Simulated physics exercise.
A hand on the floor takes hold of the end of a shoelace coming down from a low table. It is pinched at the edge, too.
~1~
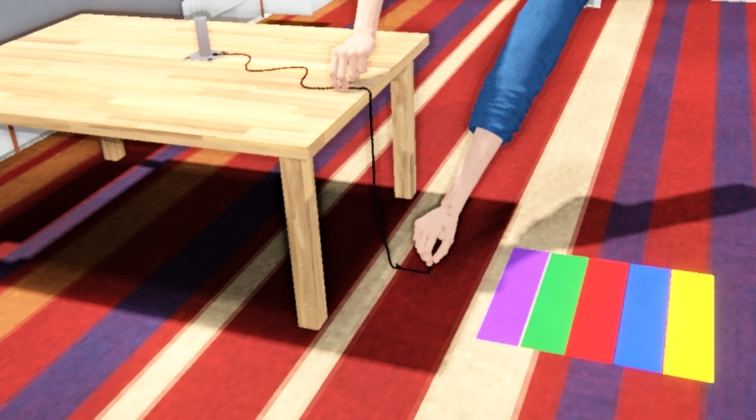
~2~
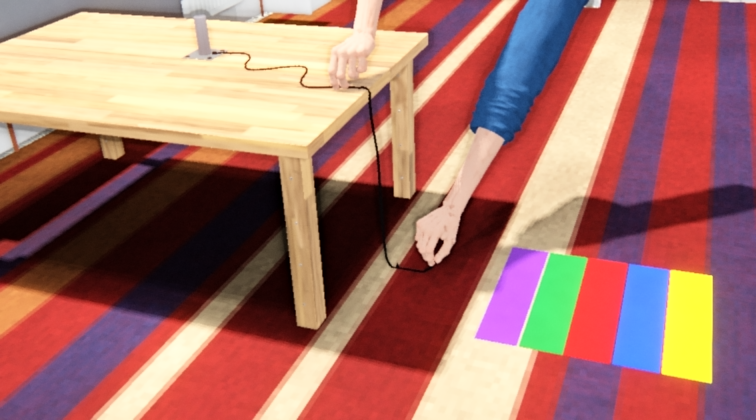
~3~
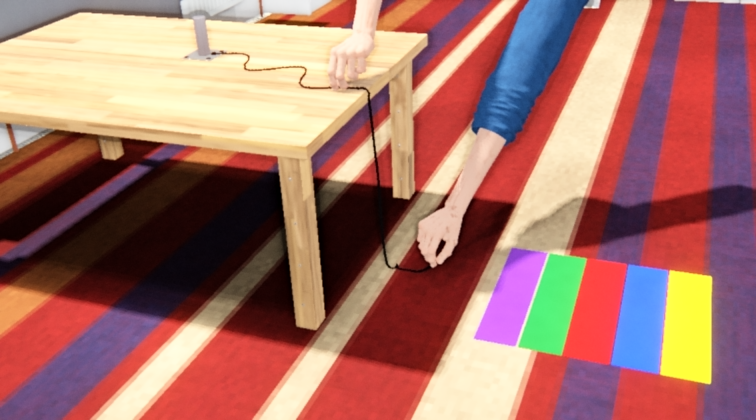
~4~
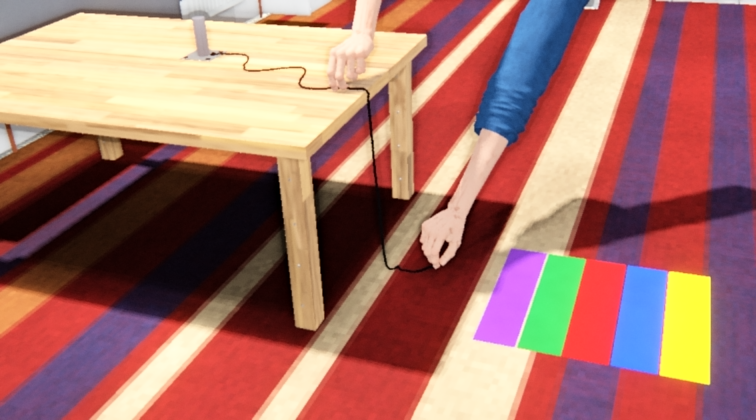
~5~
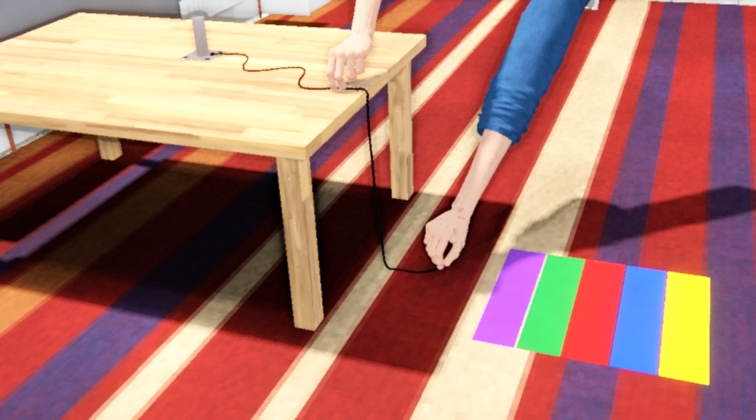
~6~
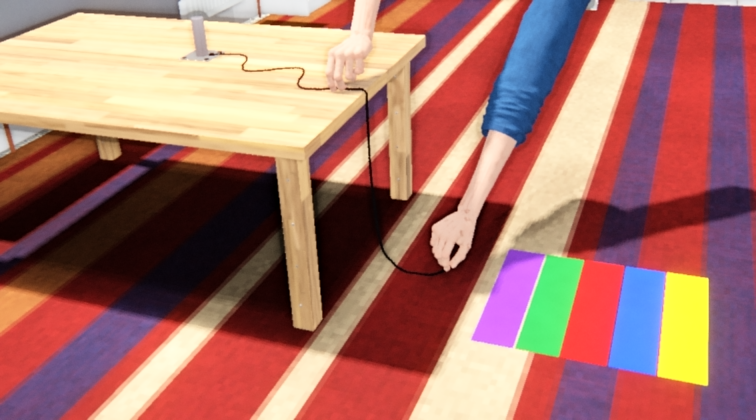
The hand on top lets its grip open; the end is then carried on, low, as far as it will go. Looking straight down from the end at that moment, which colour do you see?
You see blue.
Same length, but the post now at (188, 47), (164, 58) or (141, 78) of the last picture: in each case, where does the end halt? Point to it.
You'd find it around (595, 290), then (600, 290), and finally (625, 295).
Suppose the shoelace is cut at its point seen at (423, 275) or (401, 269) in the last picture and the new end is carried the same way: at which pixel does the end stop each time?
Case by case it comes to about (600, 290) and then about (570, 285).
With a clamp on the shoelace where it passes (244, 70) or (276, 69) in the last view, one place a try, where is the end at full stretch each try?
(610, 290) and (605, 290).
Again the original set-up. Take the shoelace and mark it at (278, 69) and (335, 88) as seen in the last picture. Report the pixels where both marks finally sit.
They finish close to (303, 73) and close to (404, 112).
Soon after, end near (566, 285); over green.
After that, end near (616, 293); over red.
At the stop, end near (647, 298); over blue. The blue one.
